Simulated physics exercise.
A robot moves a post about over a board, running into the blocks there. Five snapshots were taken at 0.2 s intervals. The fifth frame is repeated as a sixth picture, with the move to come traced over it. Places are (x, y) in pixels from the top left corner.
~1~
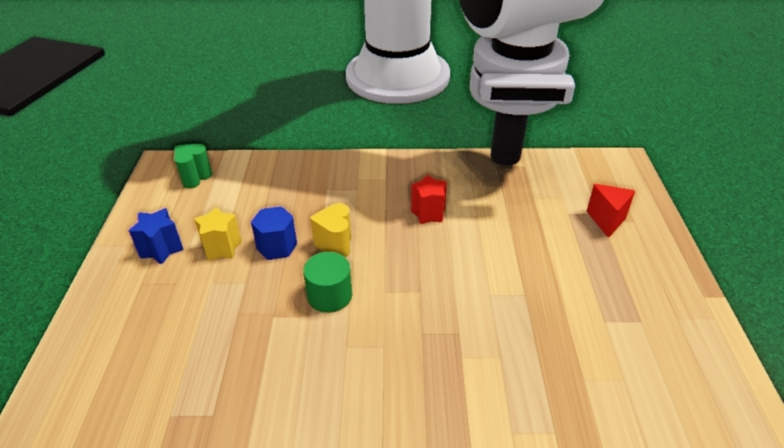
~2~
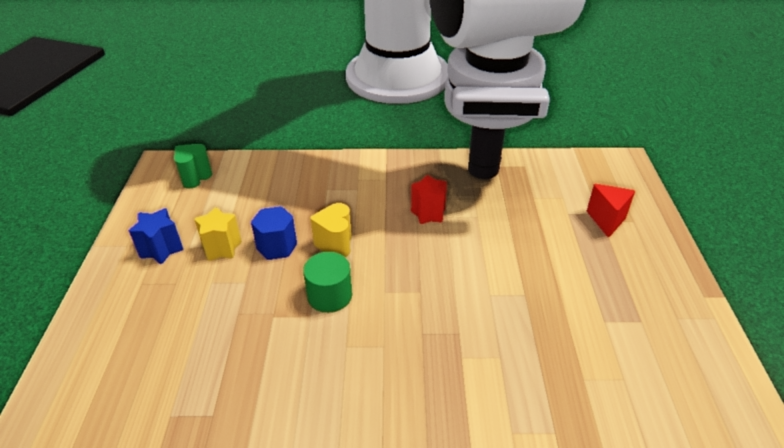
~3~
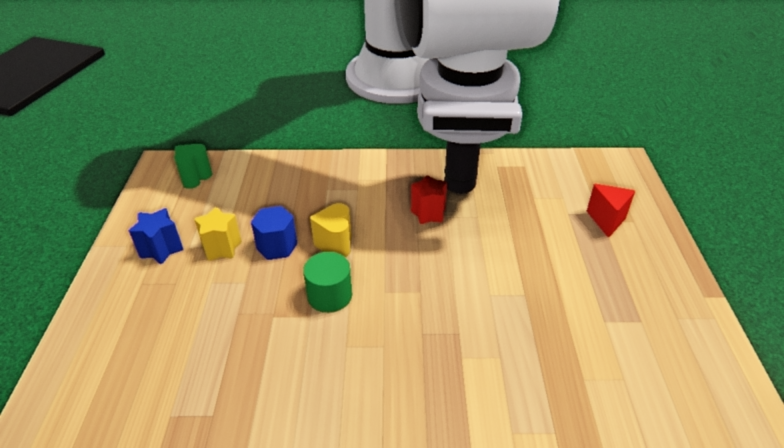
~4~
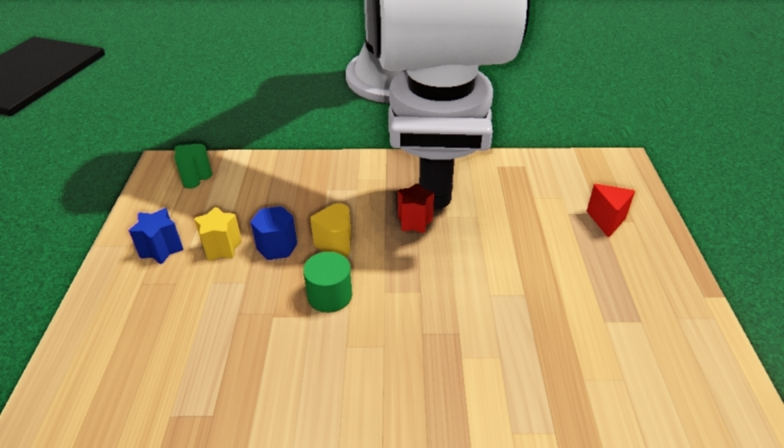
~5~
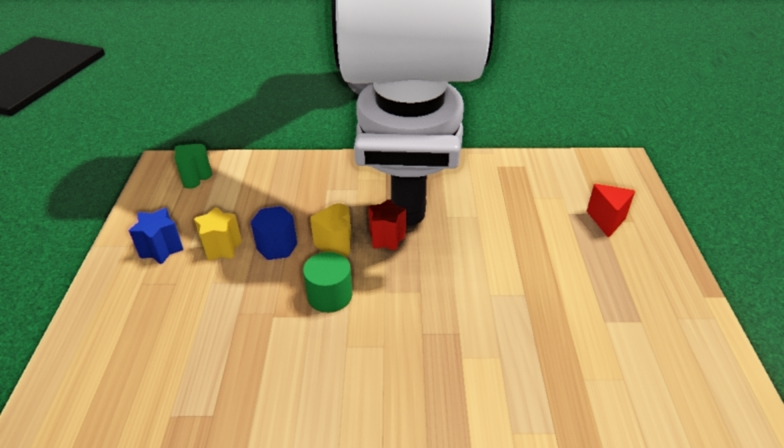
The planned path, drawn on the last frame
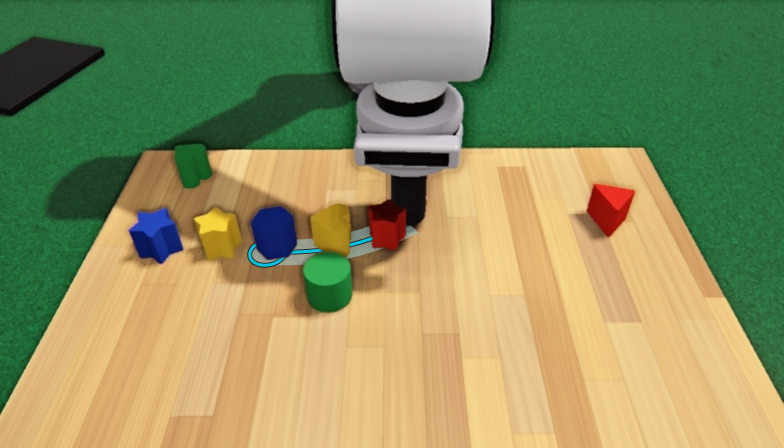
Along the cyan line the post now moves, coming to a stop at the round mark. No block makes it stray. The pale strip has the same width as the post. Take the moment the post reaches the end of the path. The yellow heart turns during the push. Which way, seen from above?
Answer: Clockwise.
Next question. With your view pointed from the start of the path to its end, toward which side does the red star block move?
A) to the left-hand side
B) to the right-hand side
I choose A.
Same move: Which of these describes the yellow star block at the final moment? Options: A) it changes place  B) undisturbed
A.
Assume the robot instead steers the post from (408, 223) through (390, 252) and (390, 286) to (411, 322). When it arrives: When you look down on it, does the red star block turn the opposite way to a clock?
The answer is no.
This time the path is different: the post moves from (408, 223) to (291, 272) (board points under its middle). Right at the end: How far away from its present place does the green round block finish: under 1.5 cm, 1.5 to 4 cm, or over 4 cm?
Offset: 1.5 to 4 cm.
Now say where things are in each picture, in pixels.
The first picture shows post tip (505, 158); block tops, yellow star block (214, 220); blue hexagonal block (272, 219); yellow heart (333, 217); red star block (430, 186).
The second picture shows post (483, 171); blocks unchanged.
The third picture shows post (460, 185); blocks unchanged.
The fourth picture shows post (435, 200); red star block (415, 194).
The fifth picture shows post (408, 216); yellow star block (214, 220); blue hexagonal block (272, 219); yellow heart (333, 217); red star block (386, 211).
Path on the board, from (408, 223) over (366, 240) and (318, 250) to (268, 252).
The first path, step by step. One third of the way, post (366, 233); yellow heart (316, 221), turned 35° clockwise; red star block (343, 231).
Two thirds of the way, post (316, 243); yellow star block (206, 220), turned 20° anticlockwise; blue hexagonal block (243, 215); yellow heart (273, 224), turned 80° clockwise; red star block (308, 247), turned 40° anticlockwise.
At the end, post (266, 245); yellow star block (171, 214), turned 85° anticlockwise; blue hexagonal block (211, 201), turned 40° clockwise; yellow heart (226, 219), turned 105° clockwise; red star block (302, 248), turned 60° anticlockwise.
